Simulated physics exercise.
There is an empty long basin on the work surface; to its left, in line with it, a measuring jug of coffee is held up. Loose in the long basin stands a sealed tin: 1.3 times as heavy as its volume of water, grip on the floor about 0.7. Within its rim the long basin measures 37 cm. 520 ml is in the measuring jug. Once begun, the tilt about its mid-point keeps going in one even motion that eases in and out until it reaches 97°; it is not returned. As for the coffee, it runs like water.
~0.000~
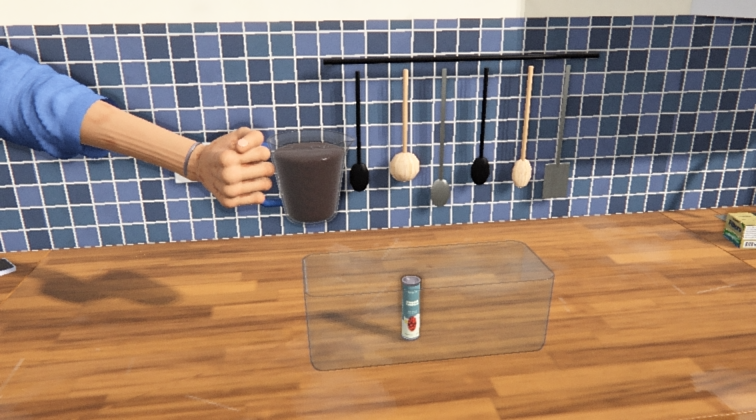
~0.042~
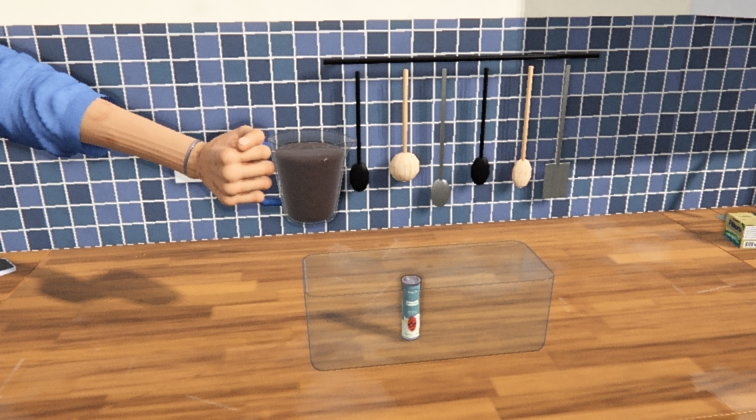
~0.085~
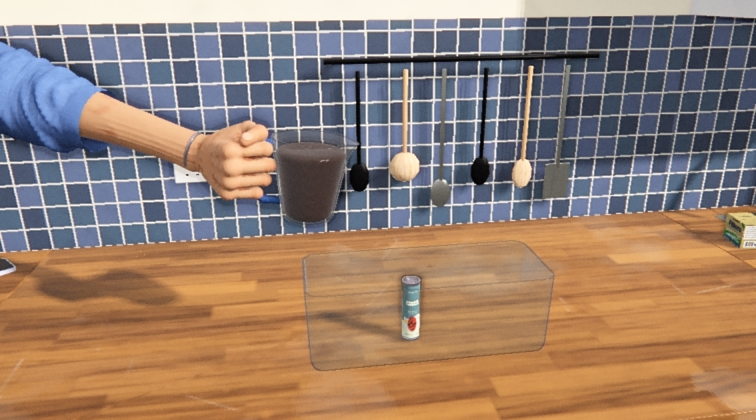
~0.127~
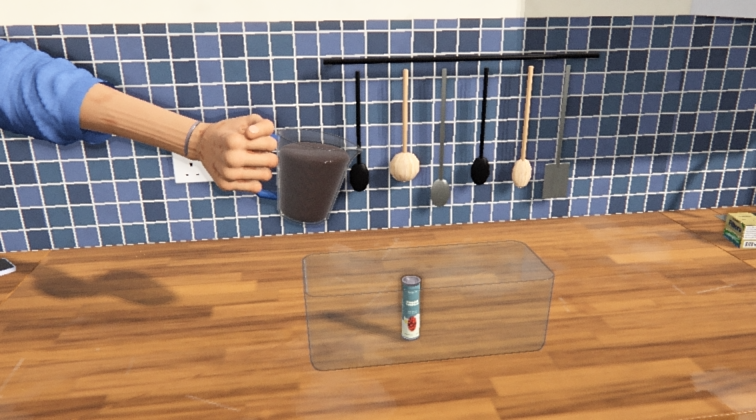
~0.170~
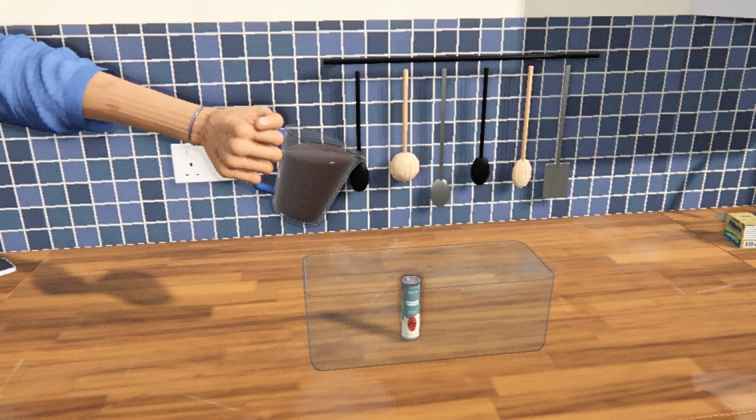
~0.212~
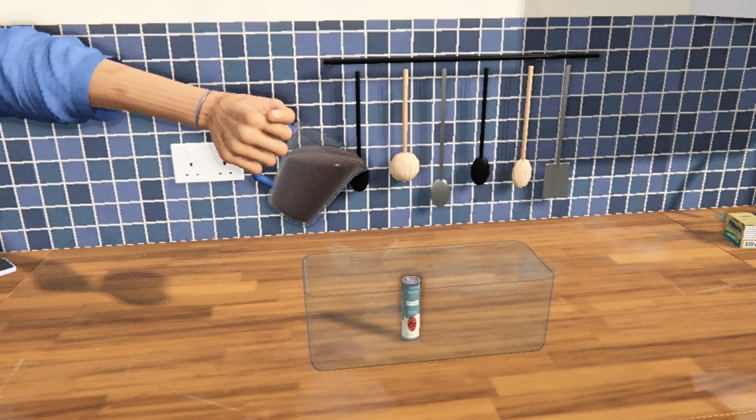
A hand tilts a jug of dark liquid rightward above a clear basin holding a tin.
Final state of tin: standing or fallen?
Fallen.
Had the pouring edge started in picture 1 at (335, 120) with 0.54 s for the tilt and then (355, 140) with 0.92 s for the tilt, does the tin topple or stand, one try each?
The tin overturns the first time and overturns the second time.
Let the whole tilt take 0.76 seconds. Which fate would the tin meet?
The tin would overturn.
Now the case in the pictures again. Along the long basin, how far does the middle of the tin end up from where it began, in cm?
Around 9.5 cm.
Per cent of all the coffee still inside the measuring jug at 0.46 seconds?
Near 52 in a hundred.
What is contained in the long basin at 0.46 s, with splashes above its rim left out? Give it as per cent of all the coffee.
Near 16 in a hundred.
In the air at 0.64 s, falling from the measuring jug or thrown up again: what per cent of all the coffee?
In-air share: About 18 %.
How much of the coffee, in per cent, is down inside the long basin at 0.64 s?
Looks like about 68 % of the whole amount.
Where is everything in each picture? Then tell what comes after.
Tilt 0°; pouring edge (355, 138); surface from (273, 151) to (344, 148); the long basin's rim runs from (304, 276) to (539, 259); the tin's top is at (411, 283), in the first picture.
Tilt 1°; pouring edge (356, 139); surface from (274, 150) to (345, 149), in the second picture.
Tilt 6°; pouring edge (359, 143); surface from (276, 148) to (346, 150), in the third picture.
Tilt 13°; pouring edge (363, 149); surface from (280, 148) to (350, 152), in the fourth picture.
Tilt 22°; pouring edge (366, 157); surface from (283, 150) to (357, 155), in the fifth picture.
Tilt 32°; pouring edge (369, 167); surface from (281, 162) to (364, 160), in the sixth picture.
Then, 0.46 s in, the tilt is 92° and 51 per cent is still to pour; the tin stands where it began.
Then, 0.64 s in, the tilt is 97° and 14 per cent is still to pour; the tin stands 2 cm from where it began.
Then, 0.83 s in, the tilt is 97° and 2 per cent is still to pour; the tin lies on its side.
Then, 1.04 s in, the tilt is 97° and 0 per cent is still to pour; the tin lies on its side.
Finally, the tin lies on its side.
